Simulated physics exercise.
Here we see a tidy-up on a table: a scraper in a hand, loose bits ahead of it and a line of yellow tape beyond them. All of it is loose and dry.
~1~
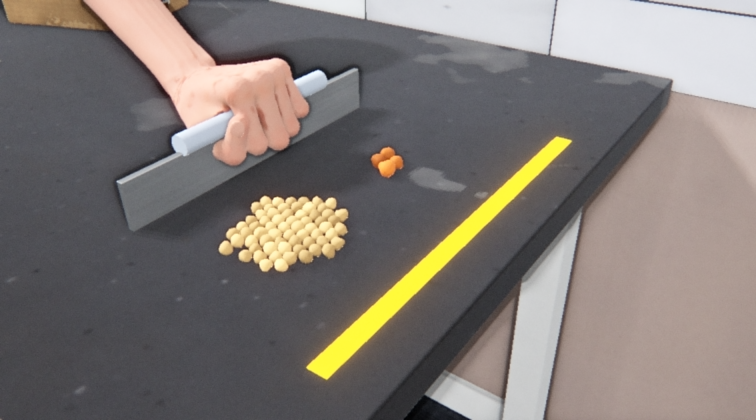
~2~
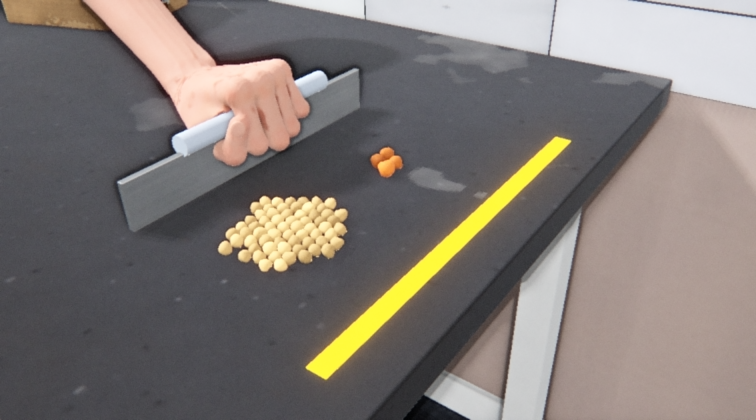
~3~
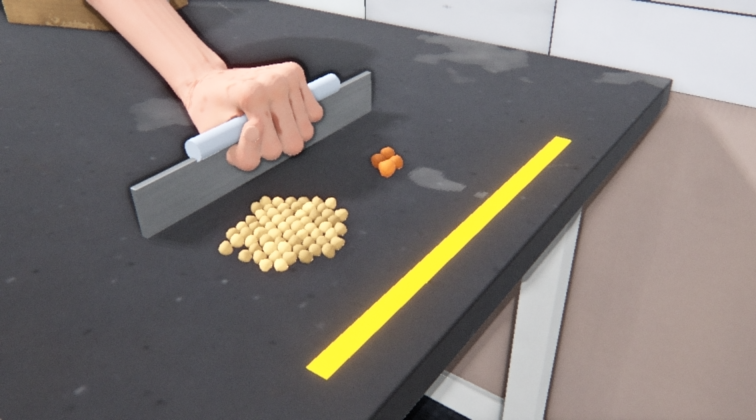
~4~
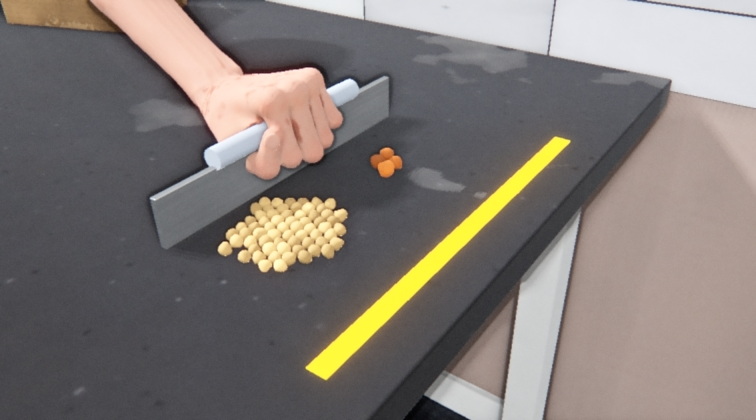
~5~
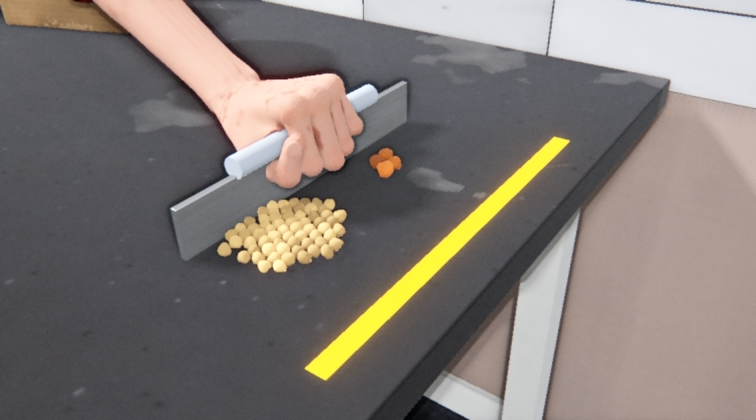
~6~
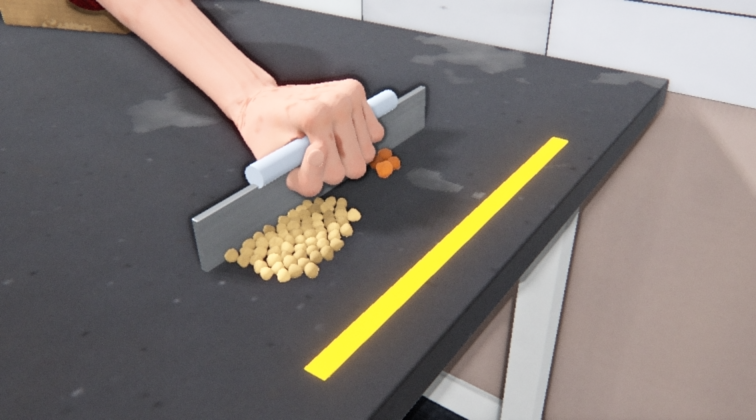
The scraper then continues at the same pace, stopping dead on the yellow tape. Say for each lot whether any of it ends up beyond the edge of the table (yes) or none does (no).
Nearer lot: Yes, some goes past the edge. Farther lot: No, none goes past the edge.
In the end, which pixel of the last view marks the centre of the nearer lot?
About (436, 295), in pixels of the final view.
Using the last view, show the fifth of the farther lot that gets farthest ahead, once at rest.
Resting point: Close to (525, 205).
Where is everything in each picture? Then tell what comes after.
Scraper at (147, 194), at rest; yellow tape at (556, 147), about two fingers from the edge; edge at (519, 253); nearer lot at (284, 228), many dried chickpeas; farther lot at (396, 161), a few coated peanuts, in the first picture.
Scraper at (147, 195); farther lot at (395, 161), in the second picture.
Scraper at (160, 200); nearer lot at (284, 228), in the third picture.
Scraper at (179, 210); farther lot at (395, 162), in the fourth picture.
Scraper at (200, 221); nearer lot at (284, 231), a stray few pushed along, in the fifth picture.
Scraper at (221, 231); yellow tape at (553, 147); edge at (516, 253); nearer lot at (297, 235), most pushed along; farther lot at (393, 162), in the sixth picture.
Then, 0.43 s past the last view, scraper still moving, near (401, 163); nearer lot all on the table, its front near (402, 284); farther lot all on the table, its front near (454, 182).
Then, 0.89 s past the last view, scraper stopped at the yellow tape; nearer lot about a quarter over the edge; farther lot all on the table, its front near (532, 207).
Then, 1.17 s past the last view, scraper stopped at the yellow tape; nearer lot about a quarter over the edge; farther lot all on the table, its front near (537, 208).
Finally, scraper stopped at the yellow tape; nearer lot about a quarter over the edge; farther lot all on the table, its front near (537, 208).
